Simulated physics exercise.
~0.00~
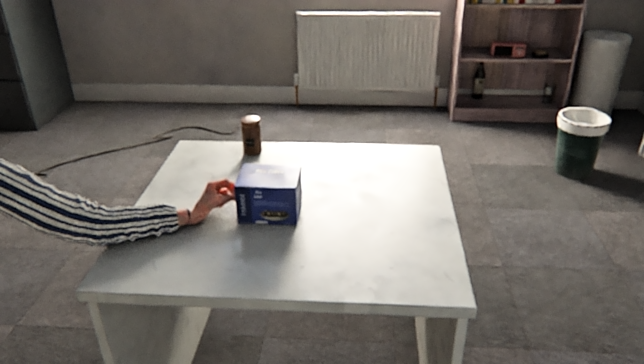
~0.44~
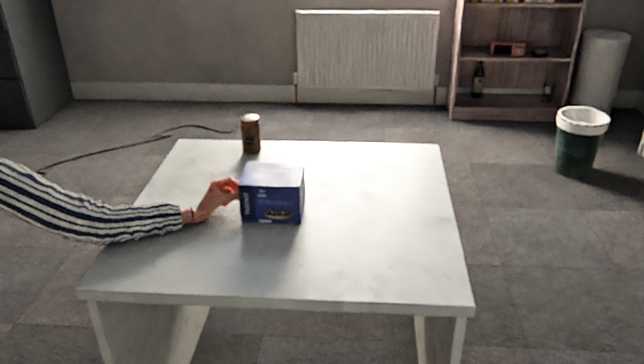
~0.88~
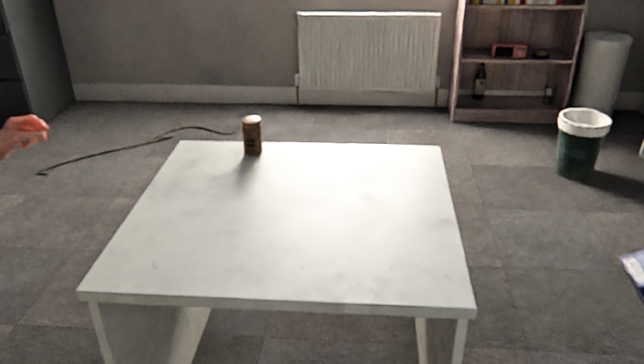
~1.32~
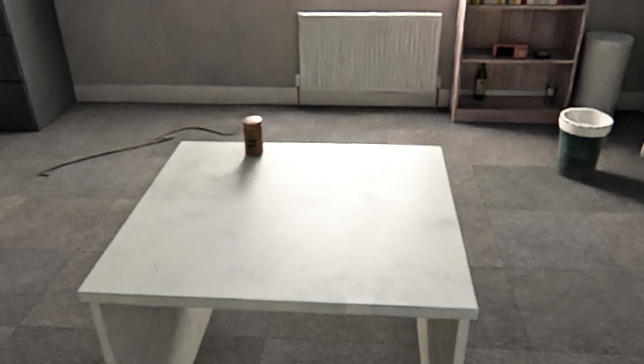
At first, a blue box sits near the middle of a white table, with a small brown jar standing behind it, while a hand in a striped sleeve reaches in from the left and touches its side. The hand nudges the box slightly to the right. Then the box is clear of the table, its edge just visible at the far right, turned from how it began, as the hand draws back on the left. Finally, both the hand and the box are out of sight, and the jar stands alone on the tabletop, still in its place.
